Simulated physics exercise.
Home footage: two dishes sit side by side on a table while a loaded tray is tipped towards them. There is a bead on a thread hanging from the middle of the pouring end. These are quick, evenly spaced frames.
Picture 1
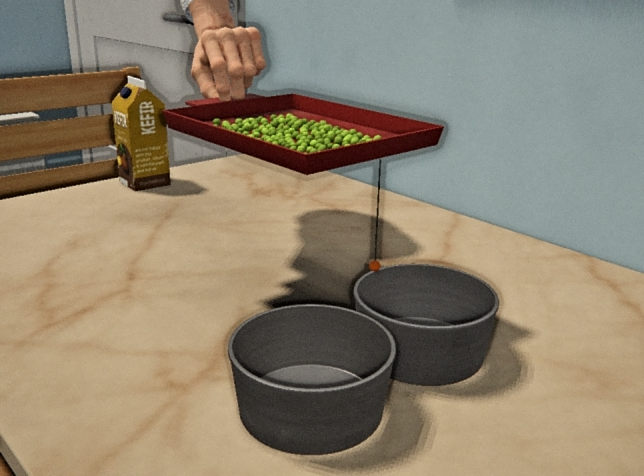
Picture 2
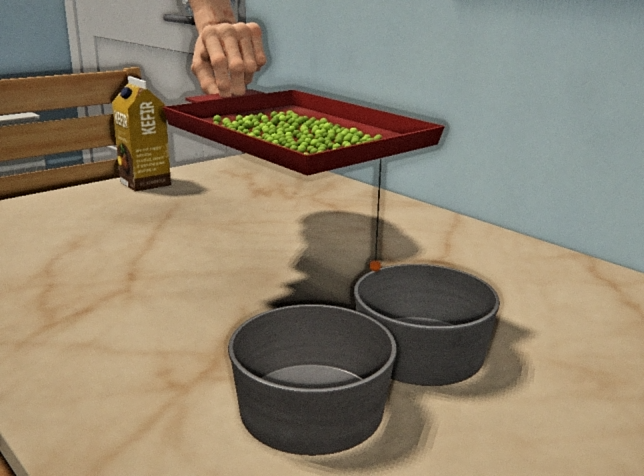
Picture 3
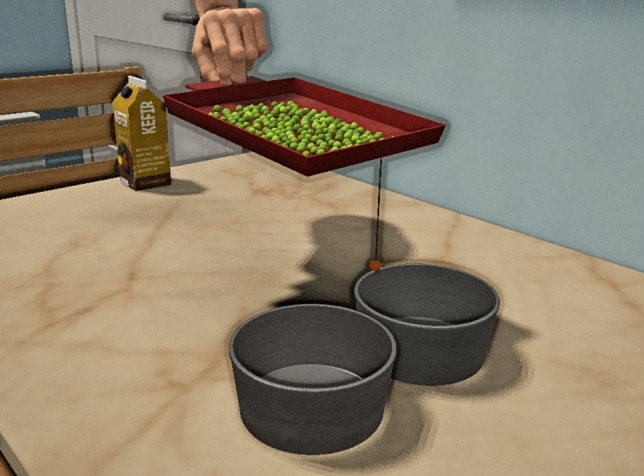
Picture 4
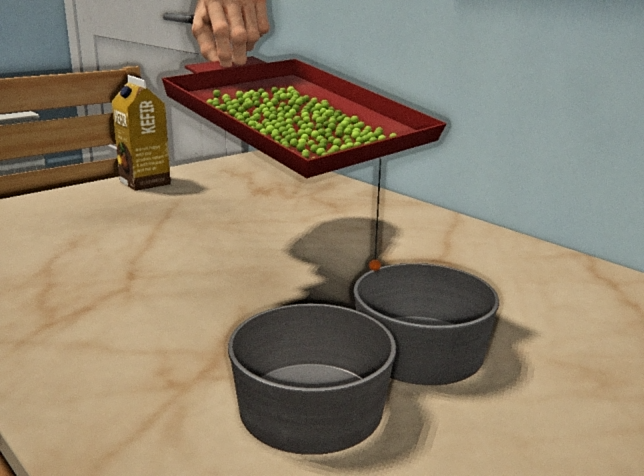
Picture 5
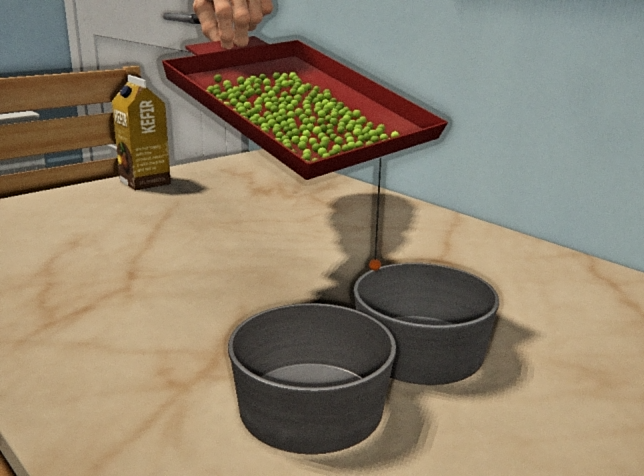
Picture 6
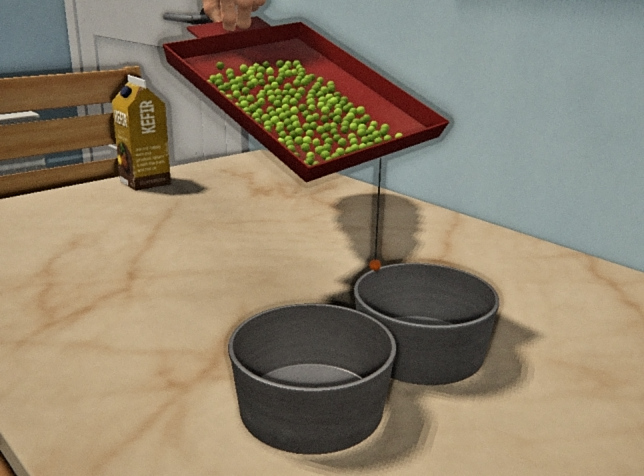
At the start, a hand holds a red tray of green peas nearly level above two dark round dishes on a marbled table, beside a kefir carton. The hand then raises the back of the tray, slanting it more steeply towards its front left corner, while the peas spread across it.
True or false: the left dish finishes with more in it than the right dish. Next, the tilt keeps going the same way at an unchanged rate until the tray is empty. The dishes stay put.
True.
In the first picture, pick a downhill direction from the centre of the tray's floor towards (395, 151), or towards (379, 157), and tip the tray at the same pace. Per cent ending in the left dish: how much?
Roughly 0 percent first and 10 percent second.
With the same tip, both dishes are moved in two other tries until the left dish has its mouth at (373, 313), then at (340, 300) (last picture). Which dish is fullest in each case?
First the left-hand dish, then the left one.
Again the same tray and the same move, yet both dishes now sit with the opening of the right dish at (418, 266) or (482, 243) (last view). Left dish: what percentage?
Trial 1 80%, trial 2 20%.
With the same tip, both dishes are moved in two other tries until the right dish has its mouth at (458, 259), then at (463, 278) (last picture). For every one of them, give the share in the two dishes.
Roughly 80 %, then roughly 100 %.
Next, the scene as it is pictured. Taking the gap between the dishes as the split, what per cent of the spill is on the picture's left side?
Roughly 60 in a hundred.
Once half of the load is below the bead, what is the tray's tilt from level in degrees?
I'd say close to 105 degrees.
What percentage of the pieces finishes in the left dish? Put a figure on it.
Result: Near 60 %.
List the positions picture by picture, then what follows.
Corners of the pouring end at (307, 153) and (438, 126), level; middle of the load at (296, 135), dried peas; left dish at (368, 406); right dish at (480, 344); bead on its thread at (375, 266), in the first frame.
Corners of the pouring end at (308, 154) and (439, 126), level; middle of the load at (297, 134), in the second frame.
Corners of the pouring end at (308, 155) and (440, 124), tipped barely, lowest at the left corner; middle of the load at (297, 128), in the third frame.
Corners of the pouring end at (309, 158) and (441, 123), tipped a little, lowest at the left corner; middle of the load at (297, 120), in the fourth frame.
Corners of the pouring end at (309, 160) and (442, 121), tipped clearly, lowest at the left corner; middle of the load at (299, 113), in the fifth frame.
Corners of the pouring end at (310, 164) and (444, 120), tipped clearly, lowest at the left corner; middle of the load at (303, 108), most on the move; left dish at (369, 405); right dish at (481, 343), in the sixth frame.
Soon after the last picture, tray tipped steeply; nearly all on the tray; a stray few in the air.
A little later, tray tipped past a quarter turn; about a quarter on the tray; about a third in the left dish; a small part in the right dish; a stray few outside both; about a quarter in the air.
Later still, tray tipped past a quarter turn; about two thirds in the left dish; about a third in the right dish; a small part outside both.
At rest, tray tipped past a quarter turn; about two thirds in the left dish; about a third in the right dish; a small part outside both.
